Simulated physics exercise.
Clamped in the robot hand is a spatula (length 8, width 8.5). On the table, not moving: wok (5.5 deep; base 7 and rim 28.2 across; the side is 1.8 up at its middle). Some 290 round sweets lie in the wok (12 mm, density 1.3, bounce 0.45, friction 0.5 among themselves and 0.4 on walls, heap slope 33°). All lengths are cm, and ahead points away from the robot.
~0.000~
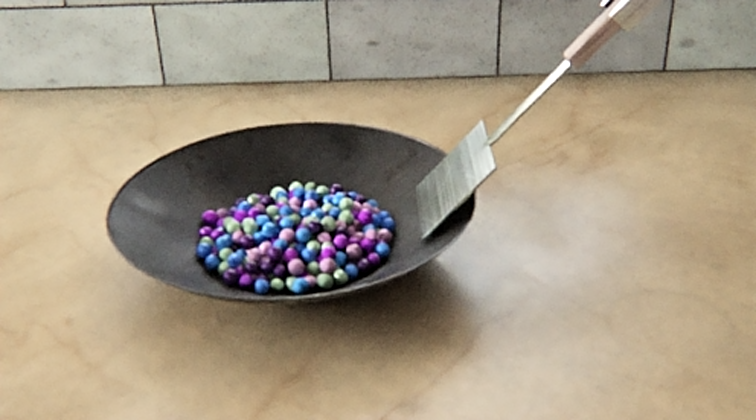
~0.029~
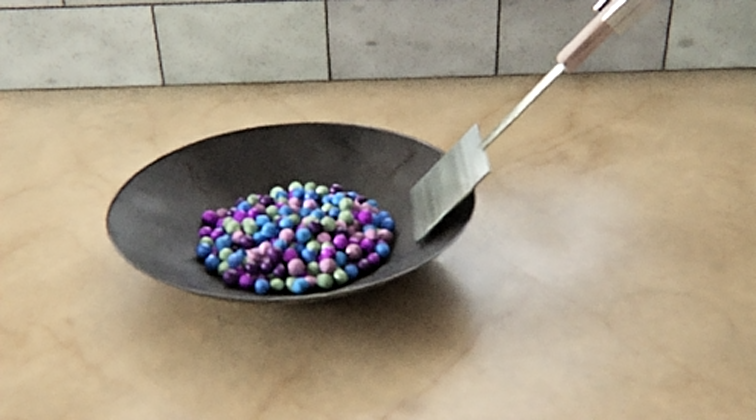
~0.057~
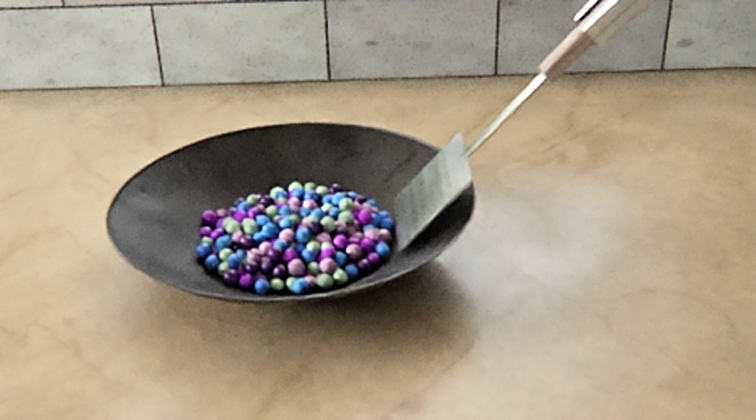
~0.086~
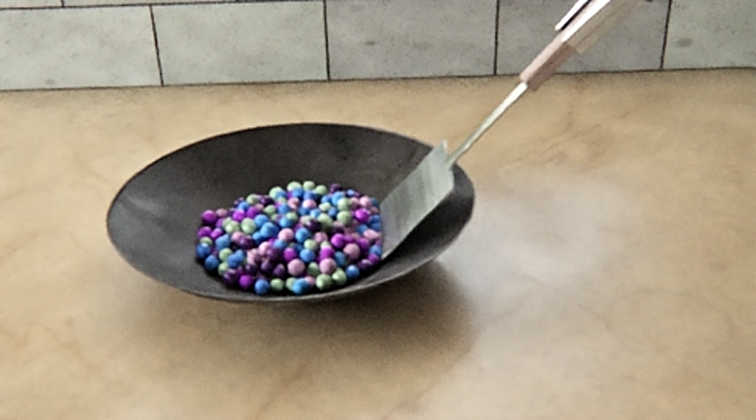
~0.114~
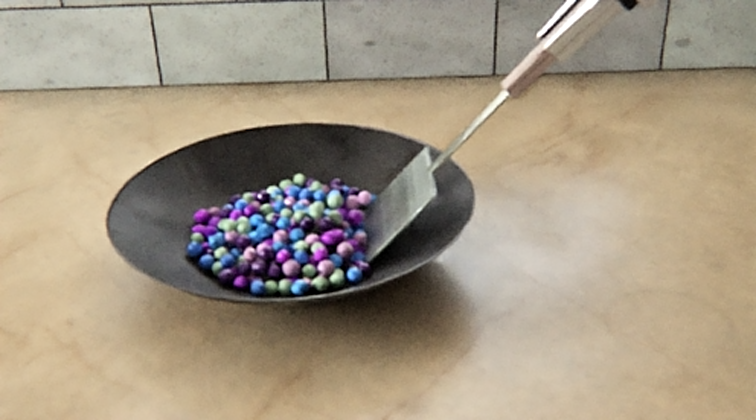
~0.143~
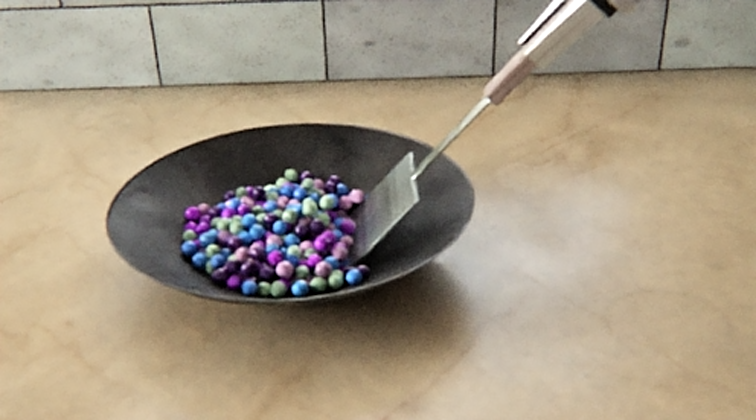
A metal spatula sliding down into a dark wok from the right, pushing a pile of colourful round sweets slightly leftward.
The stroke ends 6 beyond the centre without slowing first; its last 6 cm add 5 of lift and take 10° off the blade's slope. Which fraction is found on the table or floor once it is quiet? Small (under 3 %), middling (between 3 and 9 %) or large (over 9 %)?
On the table or floor the share is small, under 3 %.
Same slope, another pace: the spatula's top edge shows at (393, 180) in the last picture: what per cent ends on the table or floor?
Some 5 per cent.
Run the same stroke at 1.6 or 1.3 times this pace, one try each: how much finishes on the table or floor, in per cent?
Some 5 and 0 per cent.
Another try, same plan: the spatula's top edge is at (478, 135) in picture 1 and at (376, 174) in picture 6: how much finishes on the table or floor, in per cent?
About 5 per cent.
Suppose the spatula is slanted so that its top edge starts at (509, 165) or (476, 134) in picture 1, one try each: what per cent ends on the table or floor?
Some 0 and 0 per cent.
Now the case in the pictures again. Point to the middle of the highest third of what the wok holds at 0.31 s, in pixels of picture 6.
At about (210, 209).
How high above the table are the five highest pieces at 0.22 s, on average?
Roughly 4 cm.
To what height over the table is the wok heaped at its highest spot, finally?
Roughly 6.0 cm.
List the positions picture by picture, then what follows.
Spatula top edge at (489, 143), sloping 48°; upper third of the load around (295, 225), from x 205 to 390, top at y 190; 292 in the wok, in the first picture.
Spatula top edge at (483, 146), sloping 48°; upper third of the load around (295, 225), from x 205 to 390, top at y 190, in the second picture.
Spatula top edge at (466, 155), sloping 48°; upper third of the load around (295, 225), from x 205 to 390, top at y 190, in the third picture.
Spatula top edge at (449, 163), sloping 48°; upper third of the load around (294, 224), from x 205 to 380, top at y 190, in the fourth picture.
Spatula top edge at (431, 170), sloping 48°; upper third of the load around (292, 224), from x 195 to 370, top at y 180, in the fifth picture.
Spatula top edge at (414, 176), sloping 48°; upper third of the load around (274, 225), from x 190 to 370, top at y 175; 292 in the wok, in the sixth picture.
By 0.22 s, sloping 48°, highest piece 5 above the table; 292 in the wok.
By 0.31 s, sloping 43°, highest piece 6 above the table; 292 in the wok.
By 0.55 s, sloping 38°, highest piece 6 above the table; 292 in the wok.
By 1.60 s, sloping 38°, highest piece 5 above the table; 292 in the wok.
Final count, 292 in the wok. That is 0 % on the table or floor.
